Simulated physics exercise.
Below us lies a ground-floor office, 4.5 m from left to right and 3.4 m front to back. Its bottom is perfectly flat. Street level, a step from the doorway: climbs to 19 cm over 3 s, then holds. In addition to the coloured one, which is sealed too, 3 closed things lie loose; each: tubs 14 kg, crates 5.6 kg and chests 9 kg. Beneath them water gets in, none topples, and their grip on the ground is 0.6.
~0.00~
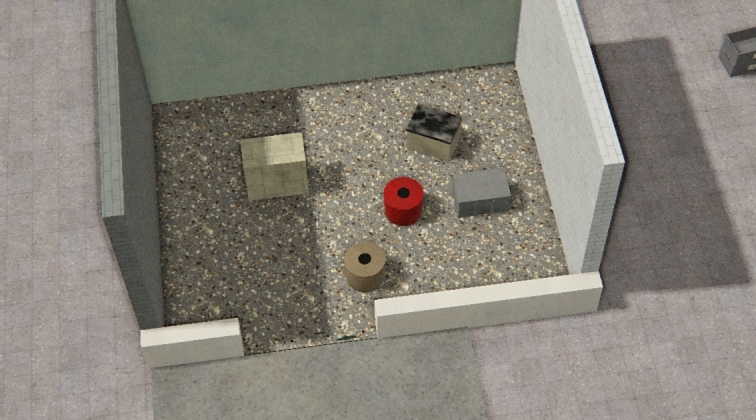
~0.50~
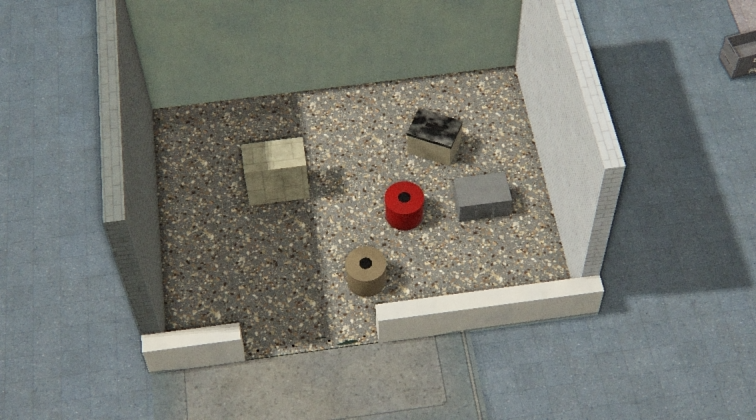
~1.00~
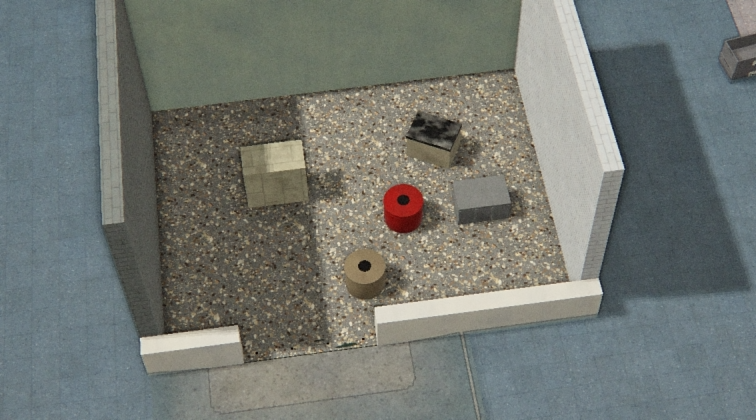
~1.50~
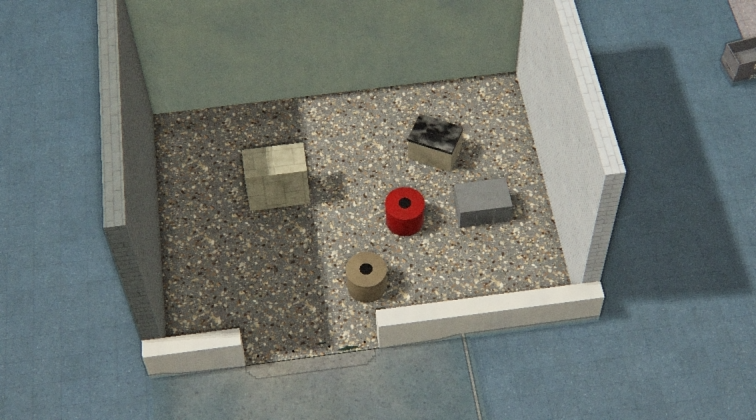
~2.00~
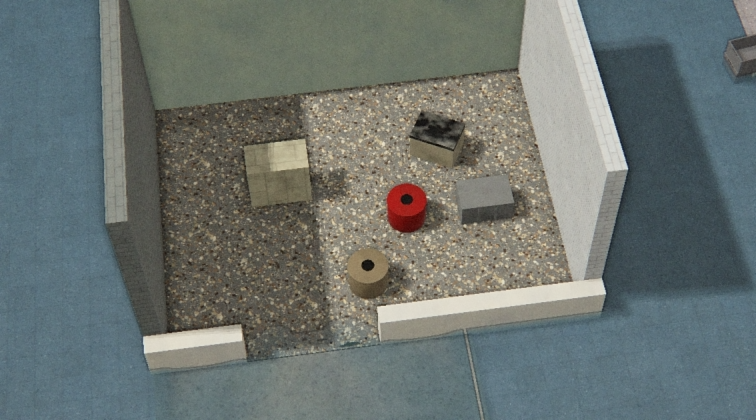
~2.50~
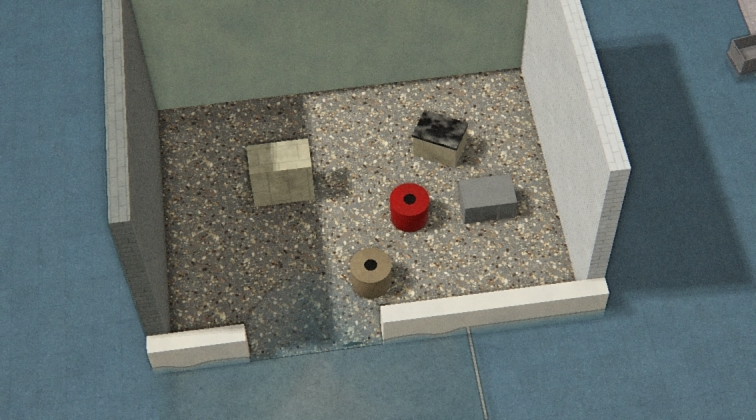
Ground-floor office from above, water spreading over the street outside, then creeping through the doorway as the loose containers stay still.
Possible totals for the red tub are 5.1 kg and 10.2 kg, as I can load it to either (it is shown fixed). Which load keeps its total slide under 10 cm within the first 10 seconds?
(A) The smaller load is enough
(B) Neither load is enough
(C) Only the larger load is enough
Answer: A.
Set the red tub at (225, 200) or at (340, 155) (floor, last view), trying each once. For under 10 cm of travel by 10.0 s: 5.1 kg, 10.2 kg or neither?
In that order: Neither holds; neither holds.
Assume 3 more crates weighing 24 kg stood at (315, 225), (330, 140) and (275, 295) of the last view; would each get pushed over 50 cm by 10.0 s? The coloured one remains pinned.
In that order: Under, less, over.
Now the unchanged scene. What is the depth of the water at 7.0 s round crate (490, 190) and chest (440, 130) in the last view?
Close to 2 and 3 centimetres.
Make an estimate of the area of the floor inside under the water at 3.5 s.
My estimate is roughly 3.0 m2.
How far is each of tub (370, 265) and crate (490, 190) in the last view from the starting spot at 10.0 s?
20 cm, 60 cm.
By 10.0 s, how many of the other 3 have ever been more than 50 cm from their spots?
Tally: 2.
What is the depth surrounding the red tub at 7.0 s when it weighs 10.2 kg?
Around 2 cm.
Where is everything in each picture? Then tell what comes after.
The red tub at (404, 193) rests on the ground; 0.0 m2 under water; 0 of 4 have shifted, in the first picture.
The red tub at (404, 198) rests on the ground; 0.0 m2 under water; 0 of 4 have shifted, in the second picture.
The red tub at (403, 200) rests on the ground; water covers 0.0 m2; 0 of 4 have shifted, in the third picture.
The red tub at (405, 203) rests on the ground; water covers 0.0 m2; 0 of 4 have shifted, in the fourth picture.
The red tub at (407, 200), on the bottom; 0.1 m2 under water; 0 of 4 have shifted, in the fifth picture.
The red tub at (410, 199) rests on the ground; 0.9 m2 under water; 0 of 4 have shifted, in the sixth picture.
After 3.5 s the red tub would be 0 cm from its start with 5.1 kg and 0 cm from its start with 10.2 kg; 0 cm of water round it then.
After 4.5 s the red tub would be 0 cm from its start with 5.1 kg and 0 cm from its start with 10.2 kg; 1 cm of water round it then.
After 7.0 s the red tub would be 0 cm from its start with 5.1 kg and 0 cm from its start with 10.2 kg; 2 cm of water round it then.
After 10.0 s the red tub would be 1 cm from its start with 5.1 kg and 0 cm from its start with 10.2 kg; 4 cm of water round it then.
